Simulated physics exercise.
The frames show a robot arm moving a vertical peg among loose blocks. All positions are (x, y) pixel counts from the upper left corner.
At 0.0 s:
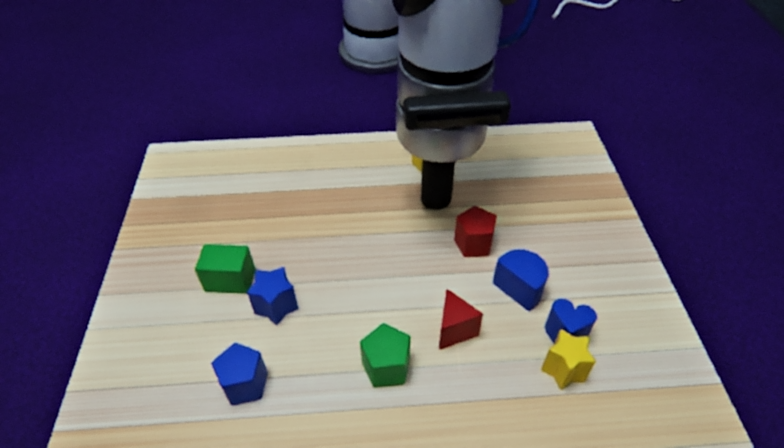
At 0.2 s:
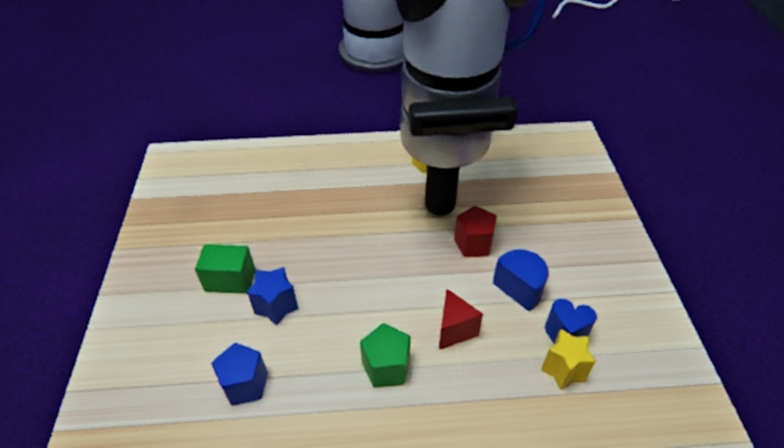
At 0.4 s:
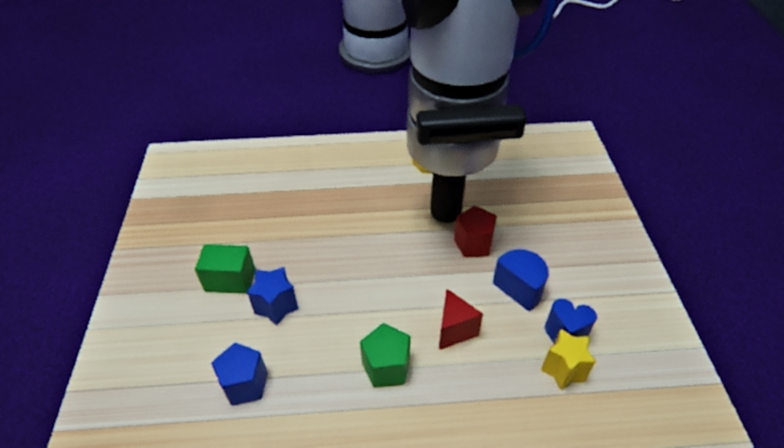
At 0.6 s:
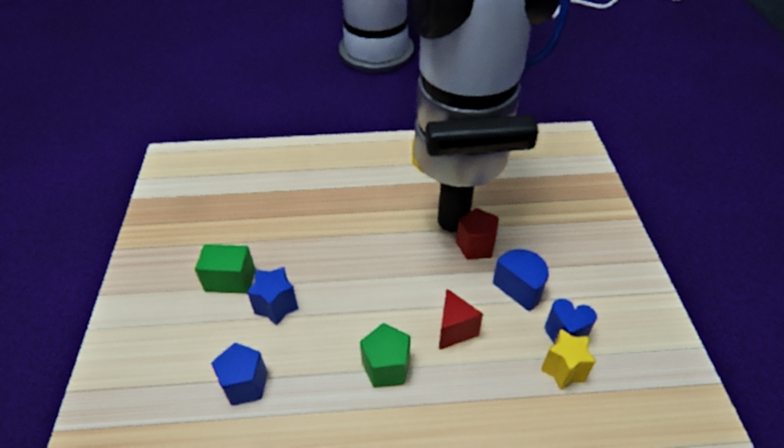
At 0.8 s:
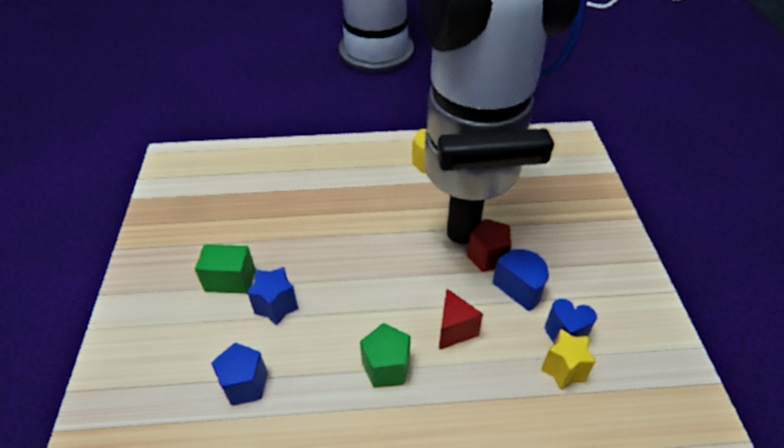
A robot arm holds a black vertical peg over a pale wooden board on purple cloth, seen from above by a still camera. A green block, blue star and blue pentagon sit left, a green pentagon and red triangle near the middle, and a red block, blue half-round, blue heart and yellow star right. The peg moves toward the lower right, meets the red block and pushes it toward the blue half-round.
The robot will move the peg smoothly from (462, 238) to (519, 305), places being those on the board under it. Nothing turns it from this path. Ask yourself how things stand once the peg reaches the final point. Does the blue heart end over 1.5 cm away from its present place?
Final answer: Yes.
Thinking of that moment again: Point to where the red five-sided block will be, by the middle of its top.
Pixel (565, 292).
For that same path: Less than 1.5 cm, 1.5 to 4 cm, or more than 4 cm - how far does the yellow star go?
Goes under 1.5 cm.
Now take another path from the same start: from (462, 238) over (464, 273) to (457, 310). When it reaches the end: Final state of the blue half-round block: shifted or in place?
Here the blue half-round block moves off its spot.
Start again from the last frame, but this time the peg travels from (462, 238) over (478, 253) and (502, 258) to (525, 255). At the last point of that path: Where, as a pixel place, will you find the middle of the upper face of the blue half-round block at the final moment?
So, by the moment the path ends, you'll find the top centre of the blue half-round block at (556, 292).
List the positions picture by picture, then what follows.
In the first frame, tip of the peg at (436, 199), middles of tops, red five-sided block at (478, 220), blue half-round block at (526, 266), yellow star at (573, 349), blue heart at (574, 314).
In the second frame, peg at (440, 204), nothing pushed.
In the third frame, peg at (446, 211), nothing pushed.
In the fourth frame, peg at (453, 221), red five-sided block at (480, 222).
In the fifth frame, peg at (463, 232), red five-sided block at (493, 233), blue half-round block at (526, 266), yellow star at (573, 349), blue heart at (574, 314).
The first path, step by step. One third of the way, peg at (481, 253); red five-sided block at (518, 251), turned 15° anticlockwise; blue half-round block at (545, 282), turned 15° clockwise; blue heart at (578, 317).
Two thirds of the way, peg at (501, 276); red five-sided block at (542, 270), turned 15° anticlockwise; blue half-round block at (572, 303), turned 15° clockwise; yellow star at (580, 357), turned 35° clockwise; blue heart at (609, 339).
At the end, peg at (520, 299); red five-sided block at (565, 292), turned 20° anticlockwise; blue half-round block at (600, 326); yellow star at (580, 357), turned 35° clockwise; blue heart at (643, 361), turned 15° anticlockwise.
